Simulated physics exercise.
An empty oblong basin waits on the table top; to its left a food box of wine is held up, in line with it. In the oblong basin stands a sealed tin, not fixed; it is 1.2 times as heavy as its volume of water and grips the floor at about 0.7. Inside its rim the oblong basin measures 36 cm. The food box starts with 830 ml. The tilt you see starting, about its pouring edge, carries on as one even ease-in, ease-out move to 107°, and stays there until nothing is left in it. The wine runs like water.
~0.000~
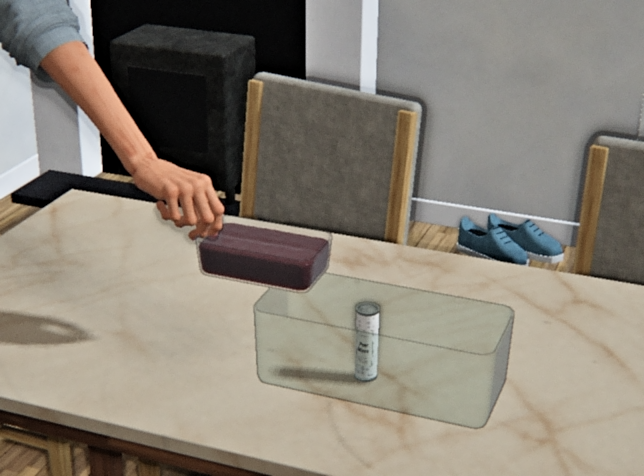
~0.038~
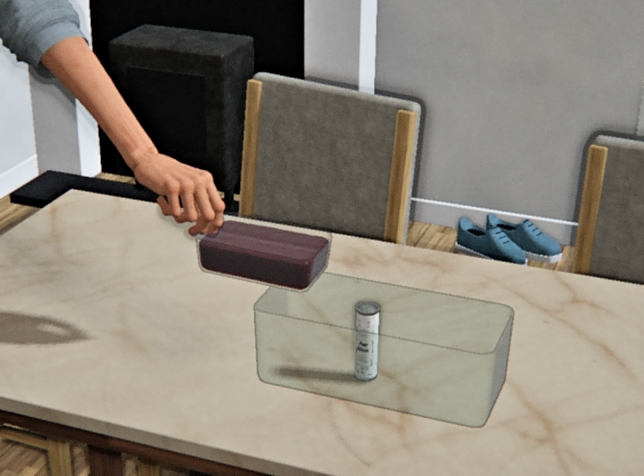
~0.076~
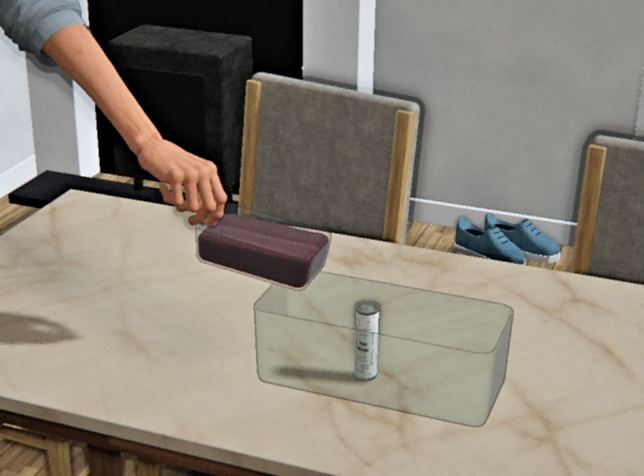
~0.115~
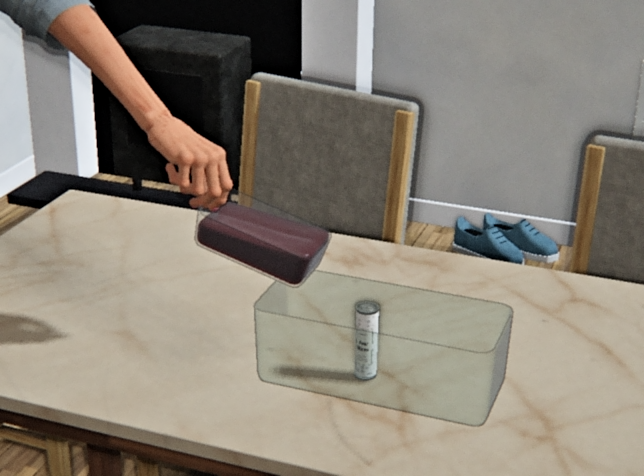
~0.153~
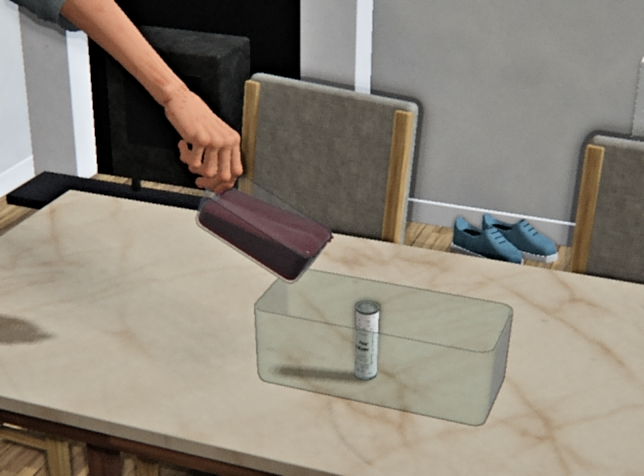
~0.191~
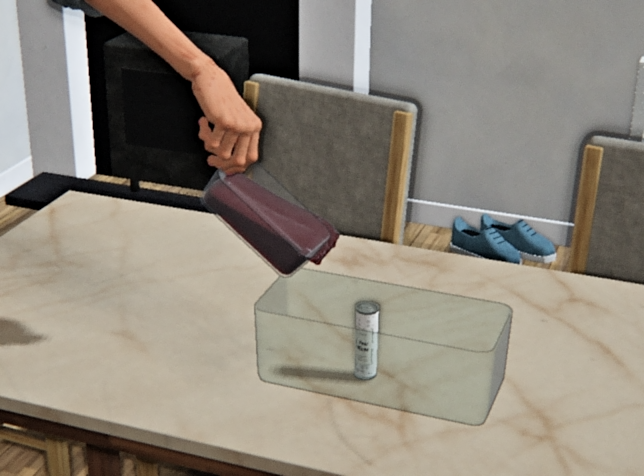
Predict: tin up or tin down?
It remains upright.
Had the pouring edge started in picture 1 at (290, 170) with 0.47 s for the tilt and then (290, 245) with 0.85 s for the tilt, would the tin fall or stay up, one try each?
First it keeps standing; then it goes over.
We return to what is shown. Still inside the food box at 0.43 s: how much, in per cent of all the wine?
About 20 per cent.
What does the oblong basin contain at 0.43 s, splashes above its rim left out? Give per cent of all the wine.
About 22 per cent.
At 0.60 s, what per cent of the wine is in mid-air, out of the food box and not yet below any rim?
Some 5 per cent.
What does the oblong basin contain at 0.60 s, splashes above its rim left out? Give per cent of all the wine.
Some 92 per cent.
By 0.43 s the tilt is 105° and 20 per cent is still to pour; the tin stands where it began.
By 0.60 s the tilt is 107° and 1 per cent is still to pour; the tin stands where it began.
By 0.77 s the tilt is 107° and 0 per cent is still to pour; the tin stands where it began.
By 0.97 s the tilt is 107° and 0 per cent is still to pour; the tin stands where it began.
At rest the tin stands where it began.
